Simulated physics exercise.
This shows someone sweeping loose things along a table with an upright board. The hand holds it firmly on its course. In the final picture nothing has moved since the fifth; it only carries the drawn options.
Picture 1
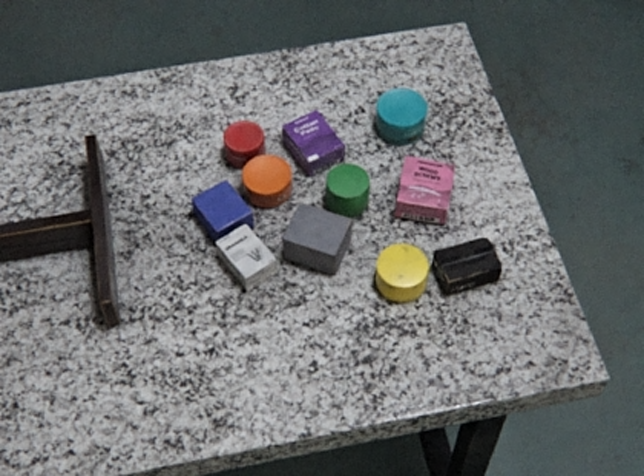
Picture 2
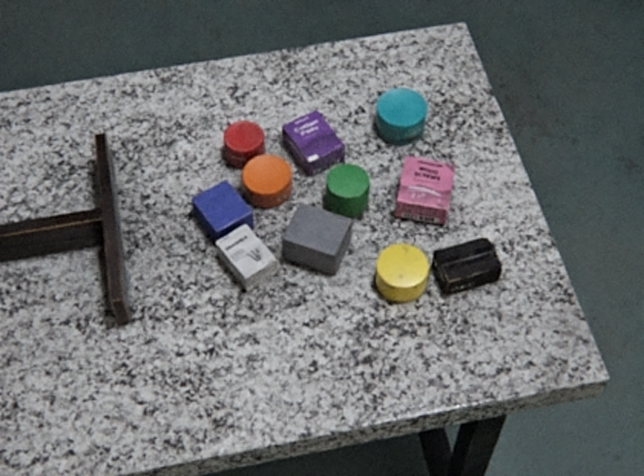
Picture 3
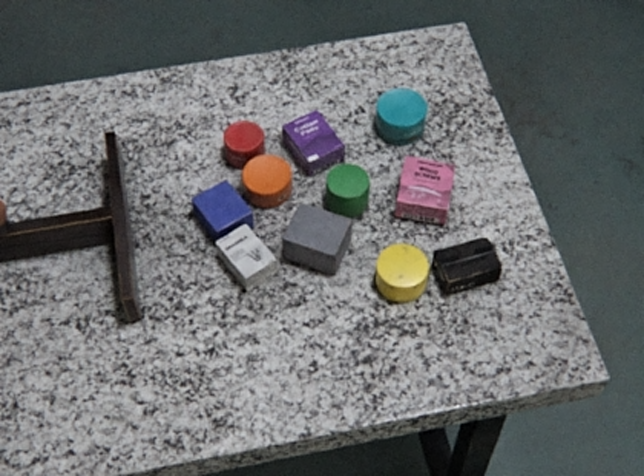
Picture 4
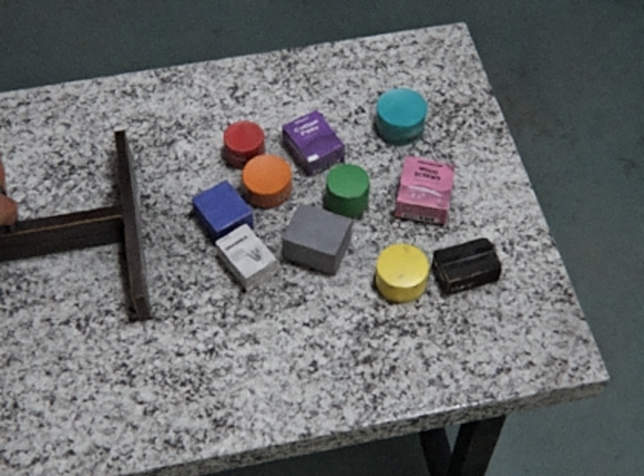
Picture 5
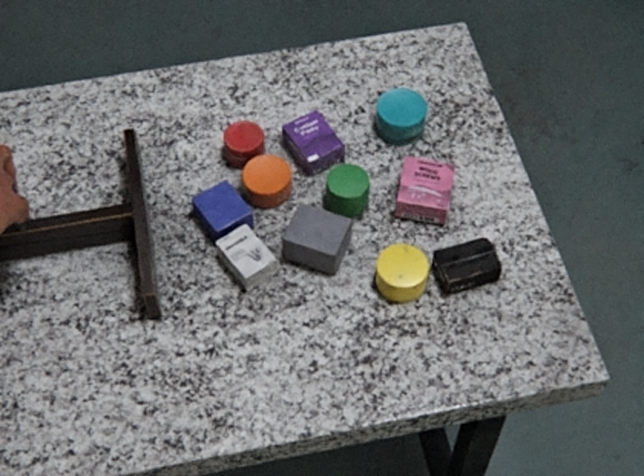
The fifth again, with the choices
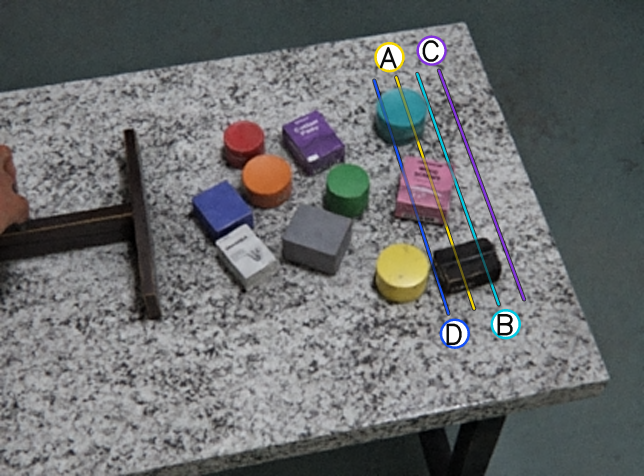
A hand came into view at the left, pushing a dark upright board slowly rightward across a speckled table, while the colourful jars, tins, boxes and blocks ahead of it stayed still, untouched.
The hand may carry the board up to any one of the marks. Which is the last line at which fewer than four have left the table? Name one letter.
Line B.
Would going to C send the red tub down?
No.
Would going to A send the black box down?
No.
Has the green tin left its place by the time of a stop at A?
Yes.
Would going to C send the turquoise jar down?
By then, yes.
On the marked copy, A at (432, 183); B at (455, 180); C at (478, 176); D at (408, 187).
Following B. Soon after the start, board (254, 187); red tub (270, 141); purple box (326, 134).
Later, board (368, 168); turquoise jar (465, 94); pink box (484, 180).
In the end, board (453, 154); turquoise jar over the edge; pink box over the edge; two fallen.
As for the rest, A is within the limit but short; C drops five; D is within the limit but short.
